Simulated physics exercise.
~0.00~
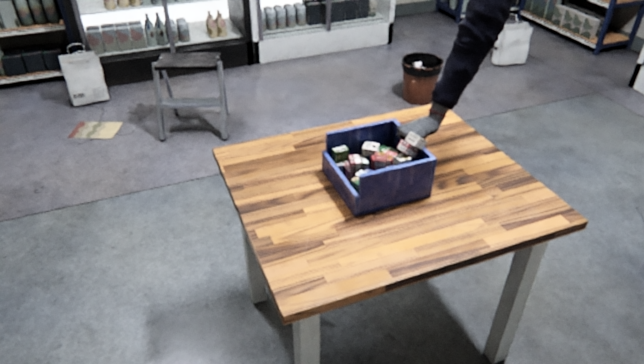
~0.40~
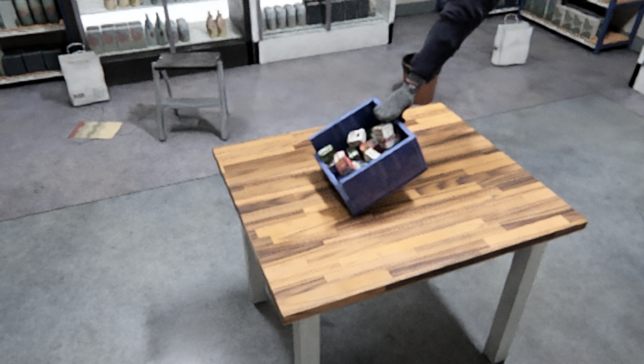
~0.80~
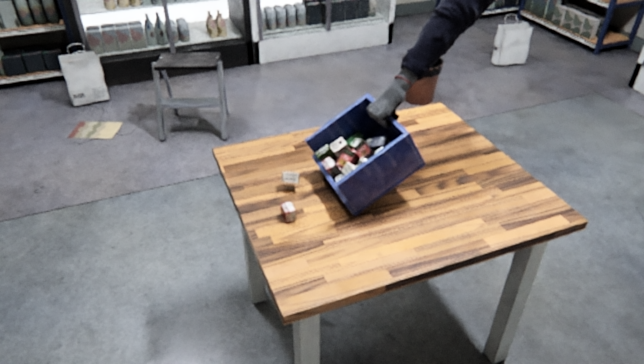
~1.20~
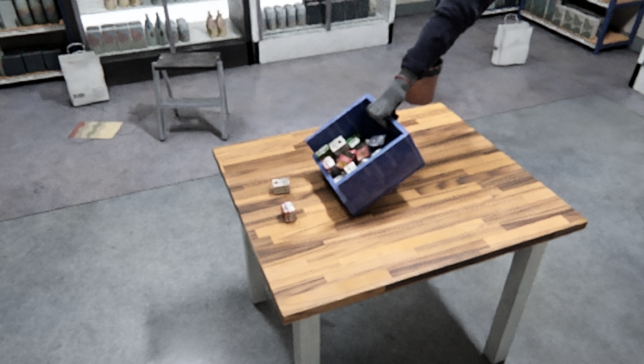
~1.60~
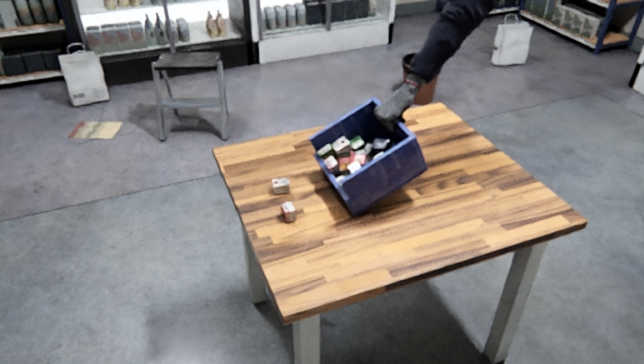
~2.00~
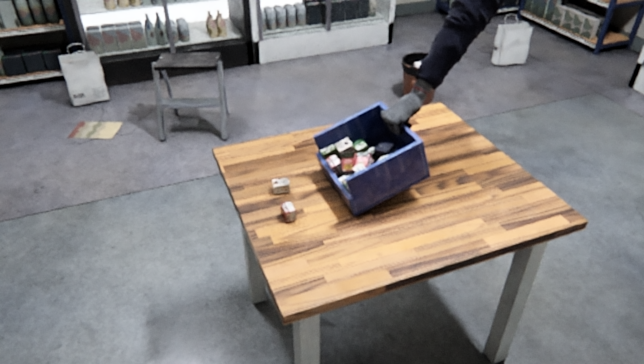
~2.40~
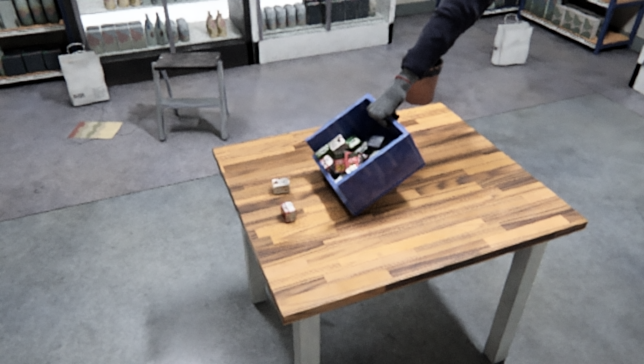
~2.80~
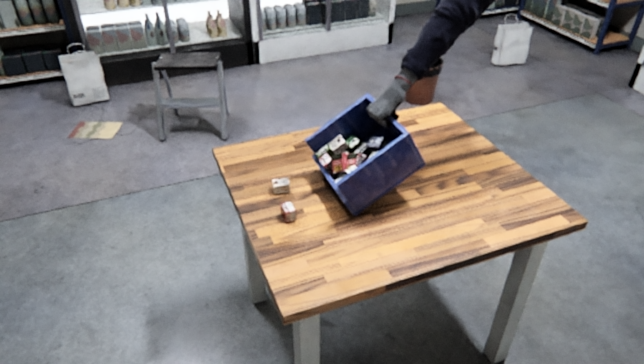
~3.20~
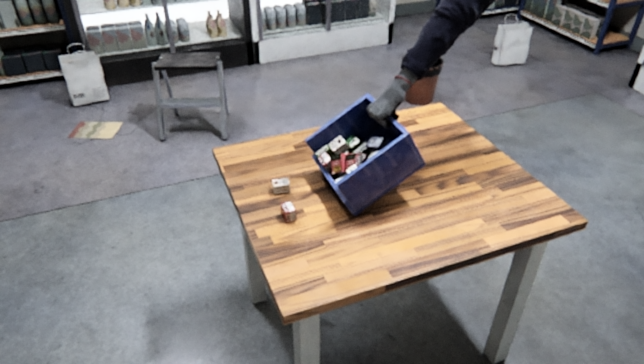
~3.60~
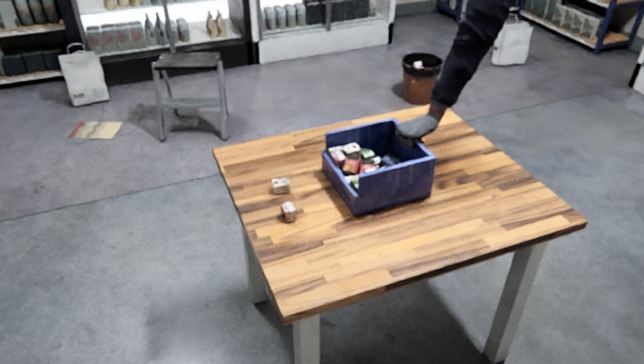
A gloved hand tilts a blue crate twice, spilling two small cartons, then lowers it flat.
